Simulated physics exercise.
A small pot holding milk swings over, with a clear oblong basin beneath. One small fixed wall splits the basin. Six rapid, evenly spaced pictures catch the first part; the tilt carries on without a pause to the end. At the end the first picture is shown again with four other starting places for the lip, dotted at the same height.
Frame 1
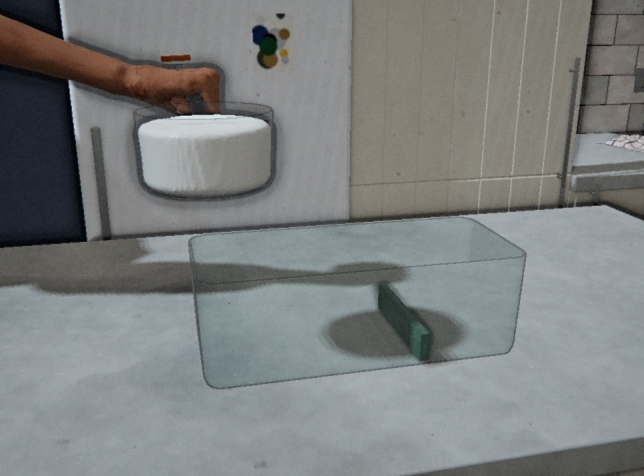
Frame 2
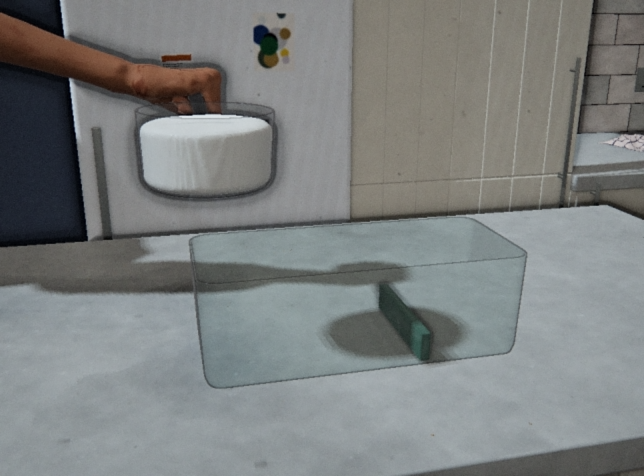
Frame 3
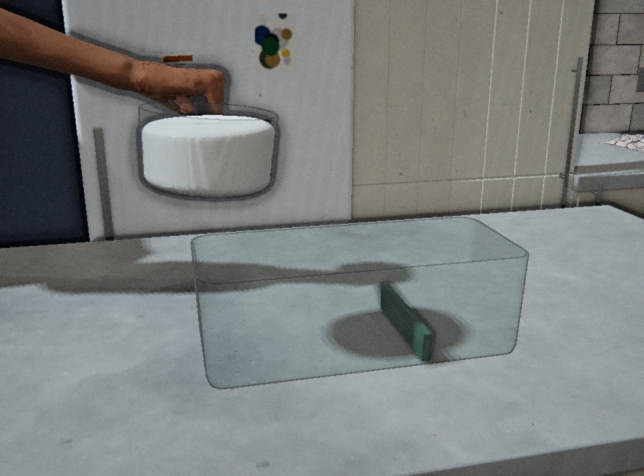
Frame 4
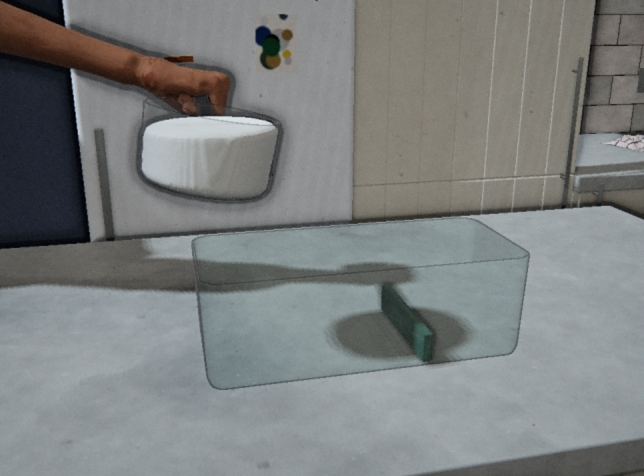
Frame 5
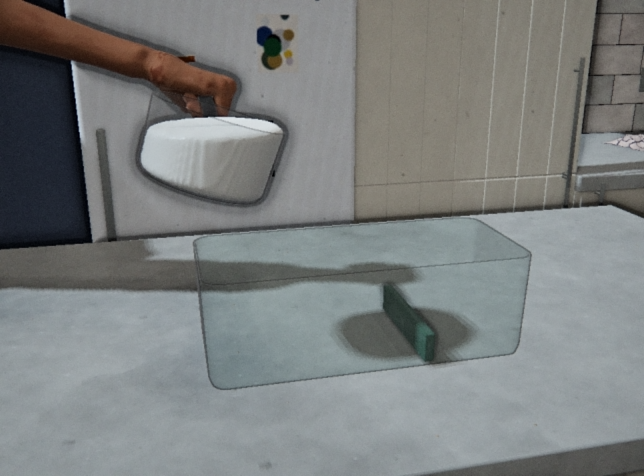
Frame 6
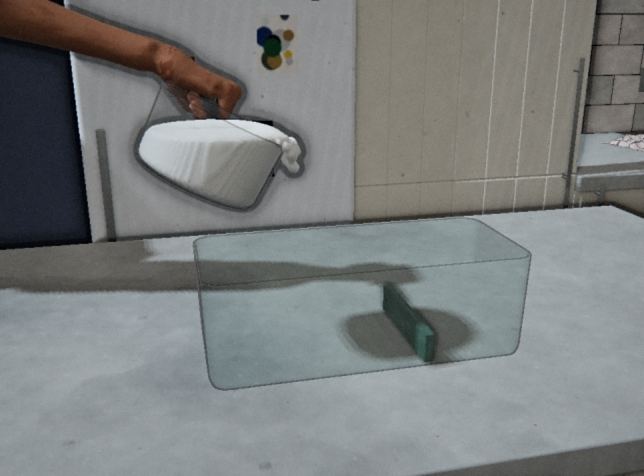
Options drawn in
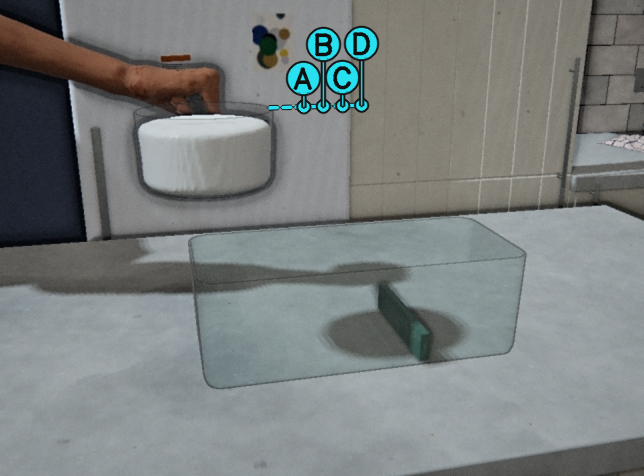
A hand tilting a small clear pot of milk rightward above an oblong glass basin, milk just starting over the lip.
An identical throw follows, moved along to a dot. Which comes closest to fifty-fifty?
Go for C.
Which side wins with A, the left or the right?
The left one.
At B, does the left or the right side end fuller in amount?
More ends on the left.
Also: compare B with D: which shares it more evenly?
That would be D.
On the marked copy, A at (303, 106); B at (323, 106); C at (342, 105); D at (361, 105).
If A is chosen, about 95 % ends left of the wall and 5 % right of it.
If B is chosen, about 78 % ends left of the wall and 21 % right of it.
If C is chosen, about 53 % ends left of the wall and 47 % right of it.
If D is chosen, about 36 % ends left of the wall and 64 % right of it.
